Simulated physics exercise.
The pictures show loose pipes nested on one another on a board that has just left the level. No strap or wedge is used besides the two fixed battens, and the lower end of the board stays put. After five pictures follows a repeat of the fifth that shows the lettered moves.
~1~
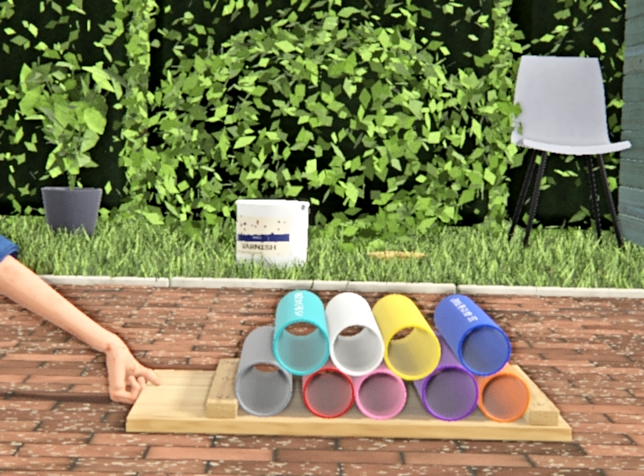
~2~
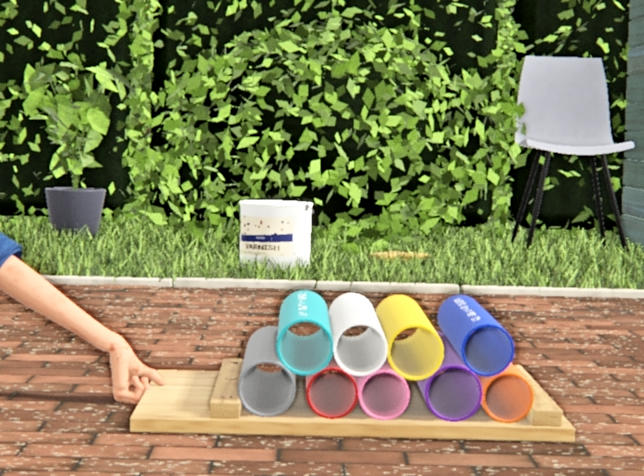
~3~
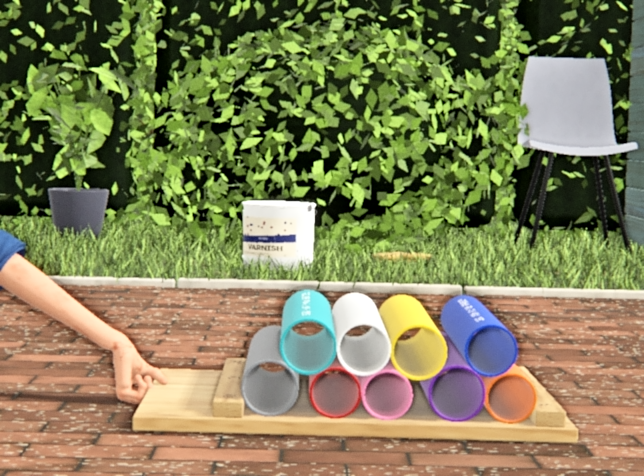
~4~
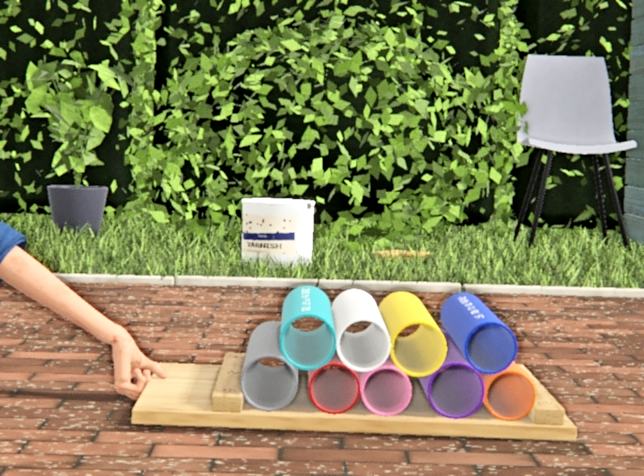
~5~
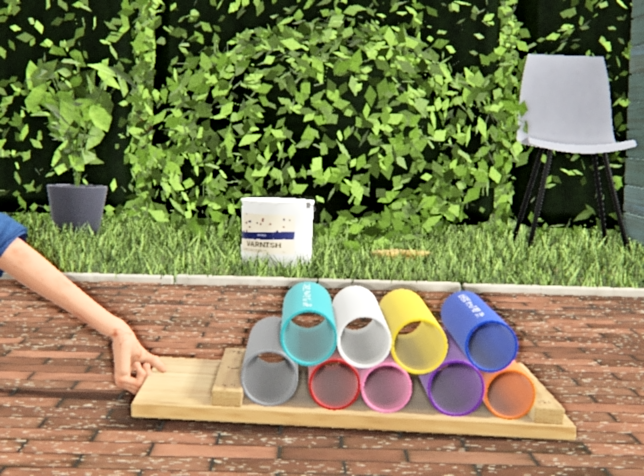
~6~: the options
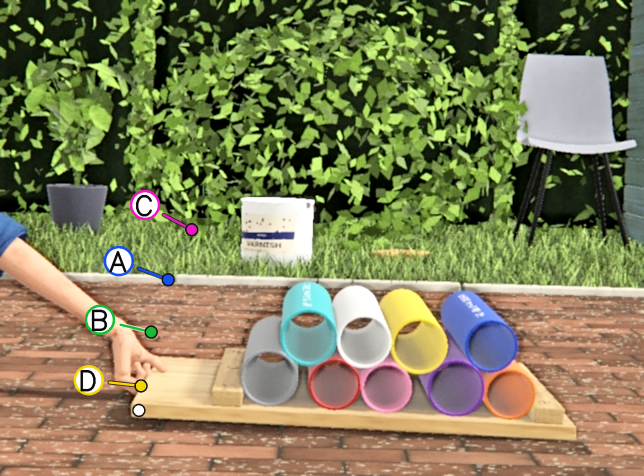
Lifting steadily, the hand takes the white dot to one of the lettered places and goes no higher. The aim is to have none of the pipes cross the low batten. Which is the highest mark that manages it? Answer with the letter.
It can be raised to A.
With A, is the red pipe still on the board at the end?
Yes.
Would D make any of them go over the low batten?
No.
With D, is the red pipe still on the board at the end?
The red pipe: Yes.
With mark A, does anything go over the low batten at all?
No.
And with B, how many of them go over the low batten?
It comes to none.
On the marked copy, A at (168, 280); B at (151, 332); C at (192, 230); D at (141, 386); the white dot at (139, 410).
Taking A. A third of the way, board at 14°.
Two thirds of the way, board at 19°.
When it is over, board at 19°, none over the low batten.
As for the rest, B none over the low batten; C four over the low batten (white, turquoise, yellow, blue); D none over the low batten.
